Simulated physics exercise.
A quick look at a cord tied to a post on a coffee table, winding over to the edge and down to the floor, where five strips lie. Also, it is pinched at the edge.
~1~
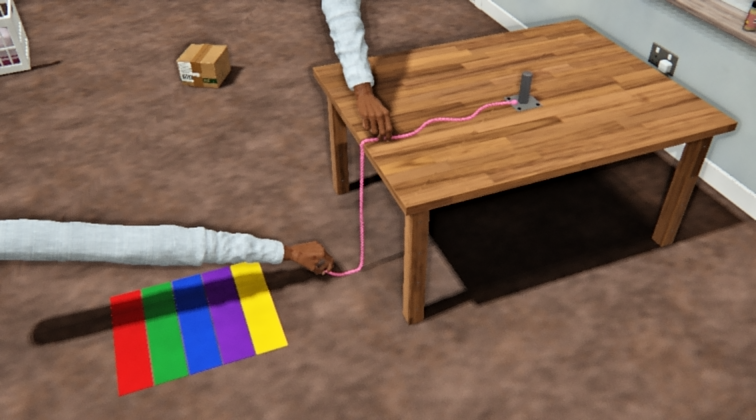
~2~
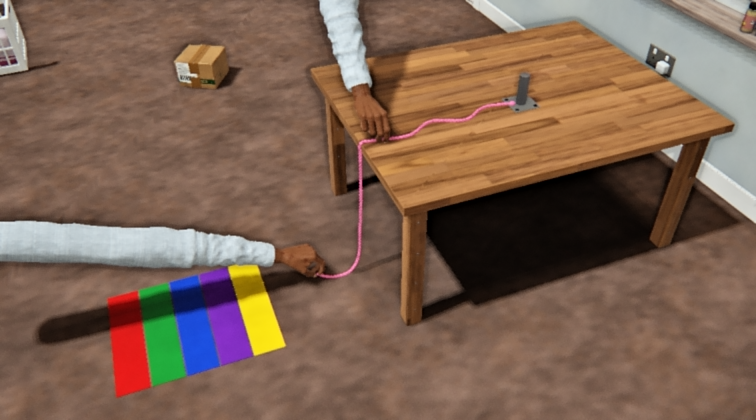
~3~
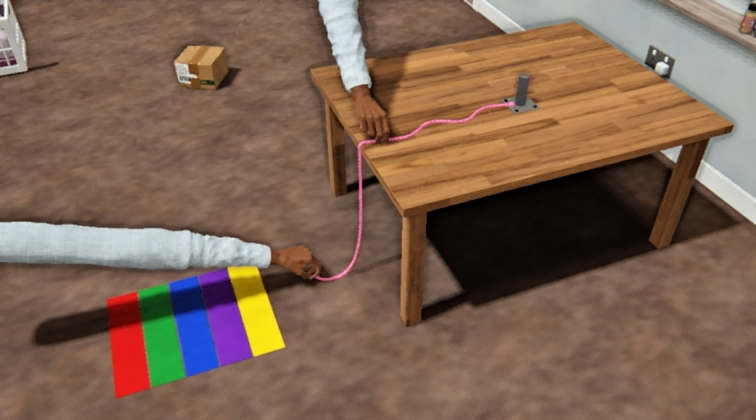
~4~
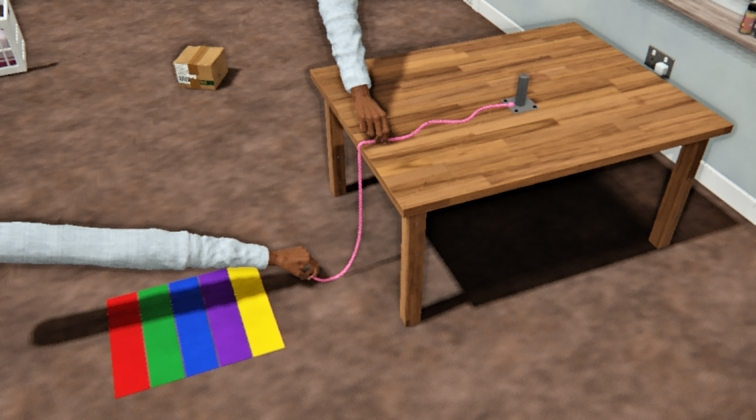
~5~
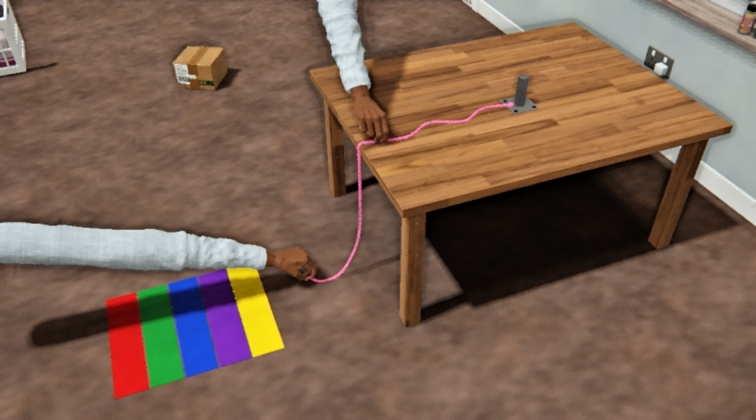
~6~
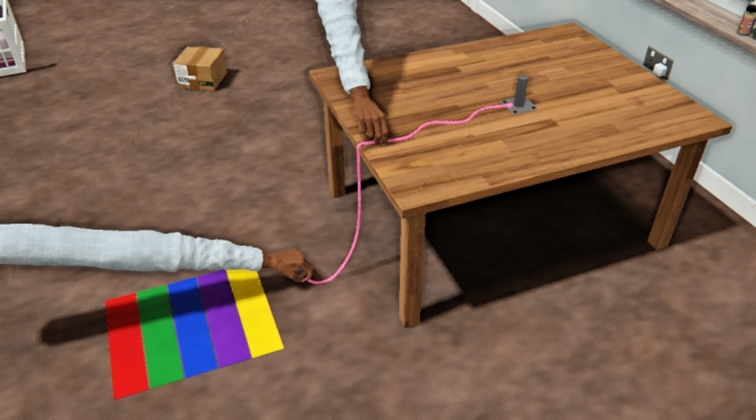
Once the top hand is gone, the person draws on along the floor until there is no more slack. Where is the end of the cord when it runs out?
Above the purple strip.
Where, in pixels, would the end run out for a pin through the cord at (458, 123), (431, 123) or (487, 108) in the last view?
First try (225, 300), second try (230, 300), third try (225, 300).
Soon after, end near (271, 288); short of the strips.
Then, end near (239, 297); over yellow.
At full stretch, end near (220, 302); over purple. It halts on the purple strip.
